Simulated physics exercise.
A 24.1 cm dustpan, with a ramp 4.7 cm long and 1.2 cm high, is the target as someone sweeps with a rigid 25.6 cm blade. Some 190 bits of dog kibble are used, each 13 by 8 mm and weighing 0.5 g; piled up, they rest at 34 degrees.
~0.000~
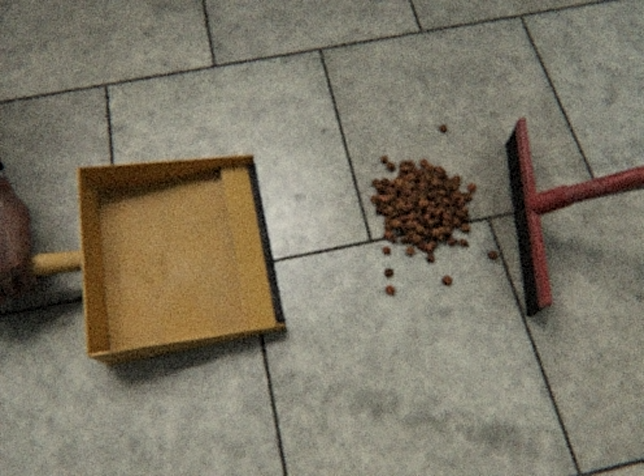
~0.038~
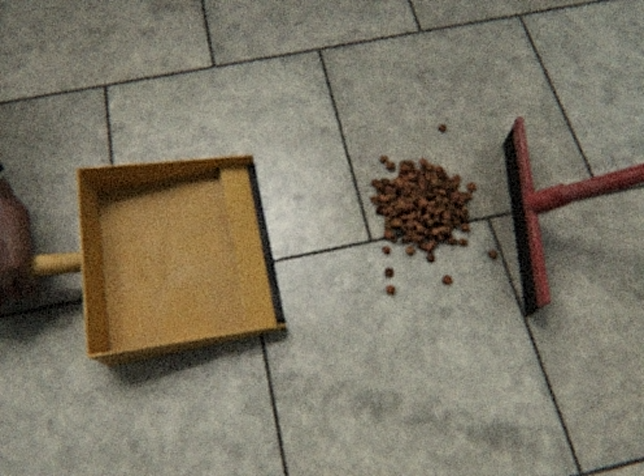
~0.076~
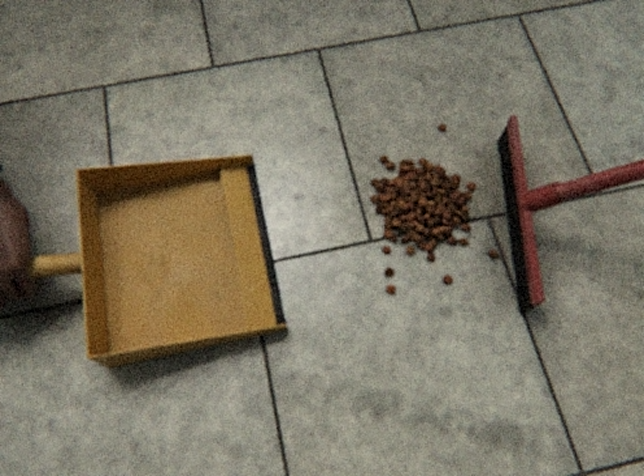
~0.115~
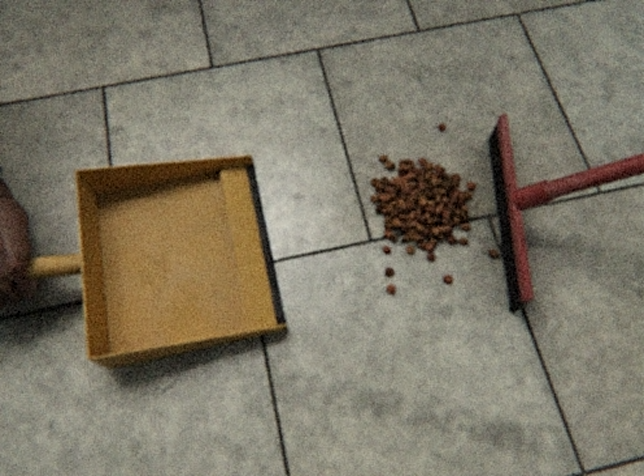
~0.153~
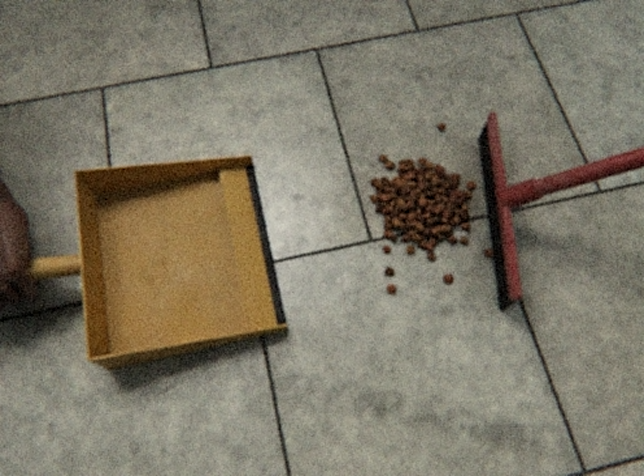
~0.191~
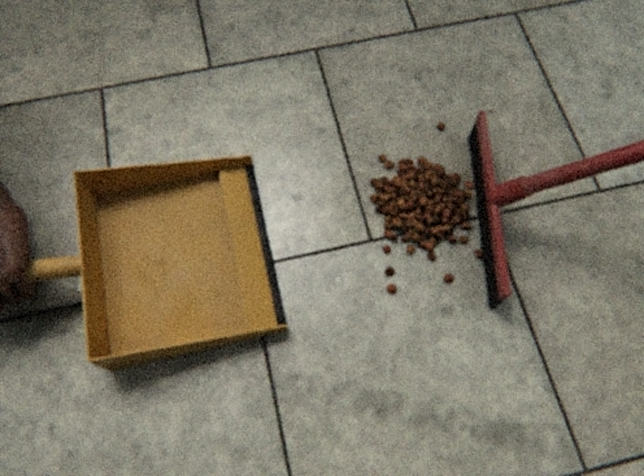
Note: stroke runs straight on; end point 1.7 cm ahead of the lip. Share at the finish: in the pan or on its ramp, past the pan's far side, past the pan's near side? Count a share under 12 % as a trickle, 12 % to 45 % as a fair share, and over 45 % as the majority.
Pan: A fair share. Far side: A fair share. Near side: A trickle.
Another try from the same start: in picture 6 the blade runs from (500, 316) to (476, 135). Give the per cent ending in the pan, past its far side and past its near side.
Pan 5 % / far 0 % / near 0 %.
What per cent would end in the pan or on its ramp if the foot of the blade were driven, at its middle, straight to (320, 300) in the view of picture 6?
Close to 5 in a hundred.
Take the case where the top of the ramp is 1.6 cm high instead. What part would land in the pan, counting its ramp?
Close to 15 per cent then.
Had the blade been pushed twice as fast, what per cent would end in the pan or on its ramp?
Share: Near 20 %.
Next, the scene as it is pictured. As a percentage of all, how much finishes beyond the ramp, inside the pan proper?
Roughly 0 percent.
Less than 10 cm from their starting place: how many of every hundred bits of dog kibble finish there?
I'd estimate roughly 0 per cent.
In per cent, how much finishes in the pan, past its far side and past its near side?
Pan 15, far side 20, near side 0.
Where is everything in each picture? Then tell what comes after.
The first frame shows blade from (545, 303) to (520, 125), moved 0.0 cm, 0 of the pieces shifted so far; middle of the pieces at (425, 204); pan at (173, 260).
The second frame shows blade from (543, 302) to (518, 124), moved 0.3 cm, 0 of the pieces shifted so far; middle of the pieces at (425, 204).
The third frame shows blade from (537, 300) to (512, 123), moved 1.0 cm, 0 of the pieces shifted so far; middle of the pieces at (425, 203).
The fourth frame shows blade from (527, 298) to (502, 121), moved 2.3 cm, 0 of the pieces shifted so far; middle of the pieces at (425, 203).
The fifth frame shows blade from (515, 296) to (491, 120), moved 3.7 cm, 1 of the pieces shifted so far; middle of the pieces at (425, 203).
The sixth frame shows blade from (504, 294) to (481, 118), moved 5.0 cm, 1 of the pieces shifted so far; middle of the pieces at (425, 202); pan at (172, 263). Its pace works out near 0.36 m/s, heading 19 degrees away from the viewer's side.
Then, at 0.54 s, middle of the blade 17 cm from the lip; 0 % over the lip, far side 0 %, near side 0 %.
After 0.76 s, middle of the blade 9 cm from the lip; 0 % over the lip, far side 10 %, near side 0 %.
Then, at 1.11 s, middle of the blade 5 cm from the lip; 15 % over the lip, far side 20 %, near side 0 %.
At rest (1.4 s), pan 15 %, far side 20 %, near side 0 %, in front of the lip or behind the blade 65 %.
